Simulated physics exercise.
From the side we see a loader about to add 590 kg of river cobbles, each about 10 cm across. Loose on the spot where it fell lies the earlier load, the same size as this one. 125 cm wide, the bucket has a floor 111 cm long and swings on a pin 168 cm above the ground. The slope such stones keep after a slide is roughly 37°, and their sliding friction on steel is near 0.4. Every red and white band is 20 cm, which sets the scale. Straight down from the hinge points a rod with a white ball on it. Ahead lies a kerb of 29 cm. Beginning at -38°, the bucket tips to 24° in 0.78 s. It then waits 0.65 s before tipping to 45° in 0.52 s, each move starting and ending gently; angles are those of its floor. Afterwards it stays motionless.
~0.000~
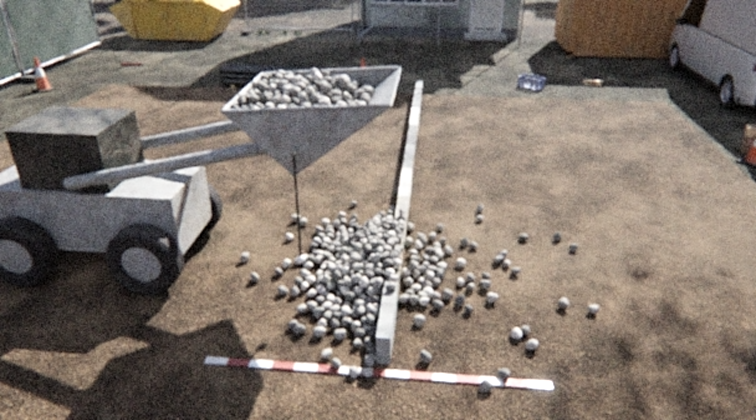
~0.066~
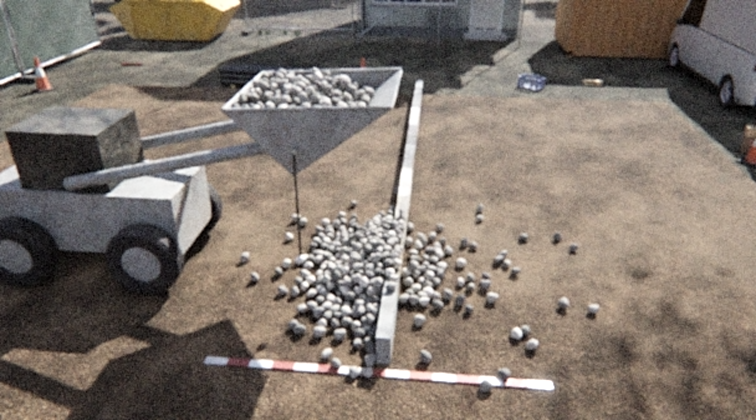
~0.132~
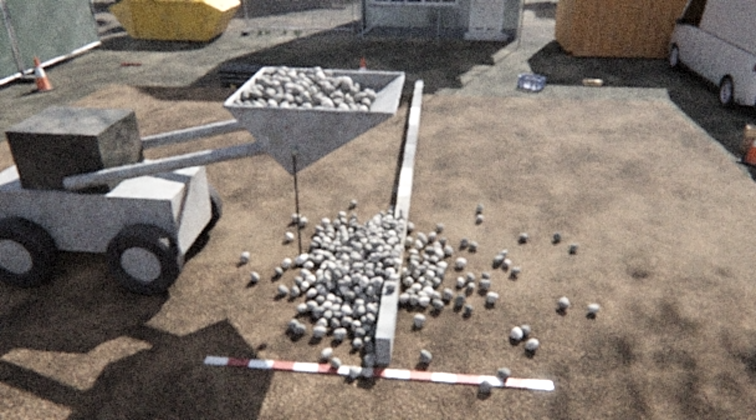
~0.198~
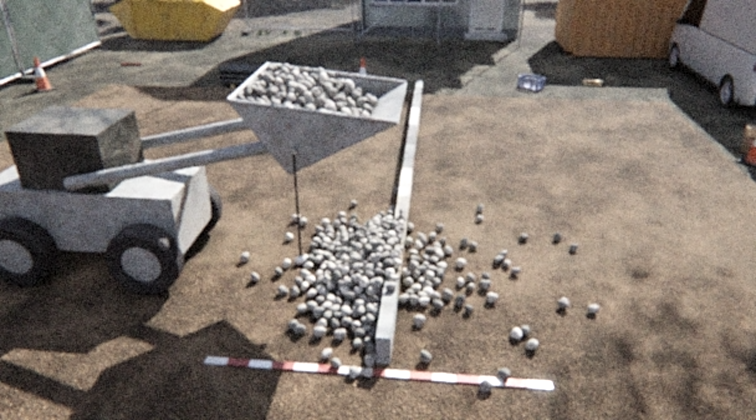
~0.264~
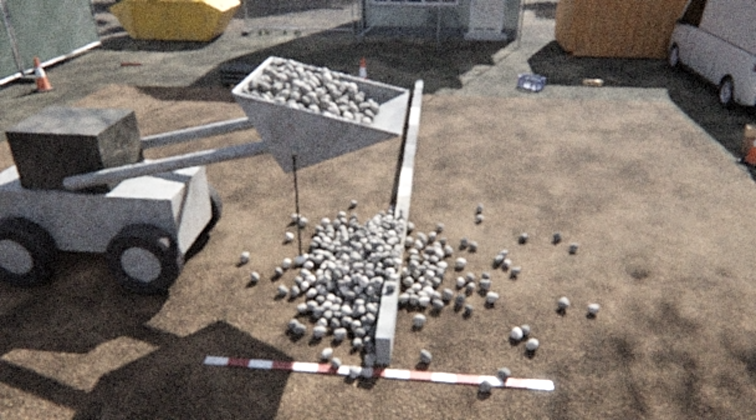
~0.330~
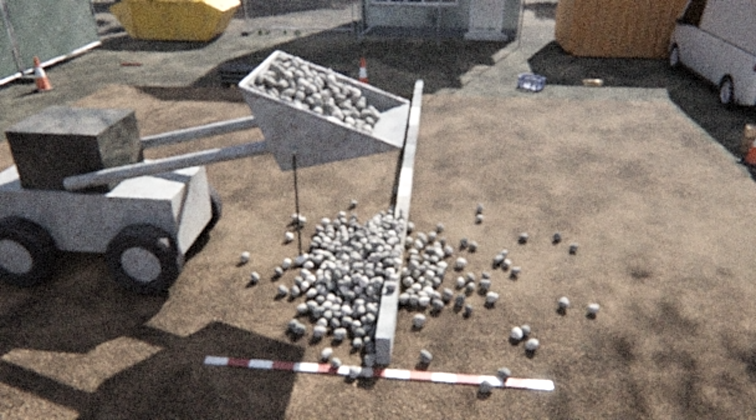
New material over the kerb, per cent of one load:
94 per cent.
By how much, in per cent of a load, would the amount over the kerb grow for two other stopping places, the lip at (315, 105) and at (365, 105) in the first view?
The first position would add some 20 per cent, the second some 75.
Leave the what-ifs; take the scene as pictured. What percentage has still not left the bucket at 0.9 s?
Around 100 in a hundred.
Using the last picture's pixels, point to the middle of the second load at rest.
Middle: Approx. (447, 266) px.
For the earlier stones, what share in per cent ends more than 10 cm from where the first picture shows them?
Roughly 10 percent.
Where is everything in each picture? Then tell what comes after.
In the first frame, lip at (391, 106), floor tilted -38°, highest stones at (314, 79). The earlier load is highest near (388, 241), 36 cm above ground level, 84 % on this side of the kerb, 16 % over the kerb.
In the second frame, lip at (392, 108), floor tilted -37°, highest stones at (292, 79); the stones move at 0.2 m/s on average.
In the third frame, the bucket is at -33°, its lip at (394, 114); the top of the load is at (278, 77); the stones move at 0.3 m/s on average.
In the fourth frame, the bucket is at -28°, its lip at (398, 123); the top of the load is at (273, 74); the stones move at 0.4 m/s on average.
In the fifth frame, lip at (400, 135), floor tilted -21°, highest stones at (277, 69); the stones move at 0.5 m/s on average.
In the sixth frame, lip at (401, 148), floor tilted -14°, highest stones at (282, 65); the stones move at 0.6 m/s on average.
After 0.6 s the floor is at 14°; in per cent of one load, 100 in the bucket, 84 on this side of the kerb, 16 over the kerb; the foremost stones are at (548, 281).
After 0.9 s the floor is at 24°; in per cent of one load, 99 in the bucket, 85 on this side of the kerb, 16 over the kerb; the foremost stones are at (548, 281).
After 2.4 s the floor is at 45°; in per cent of one load, 0 in the bucket, 92 on this side of the kerb, 109 over the kerb; the foremost stones are at (595, 260).
After 5.2 s the floor is at 45°; in per cent of one load, 0 in the bucket, 90 on this side of the kerb, 110 over the kerb; the foremost stones are at (614, 258). Net gain over the kerb, 94.
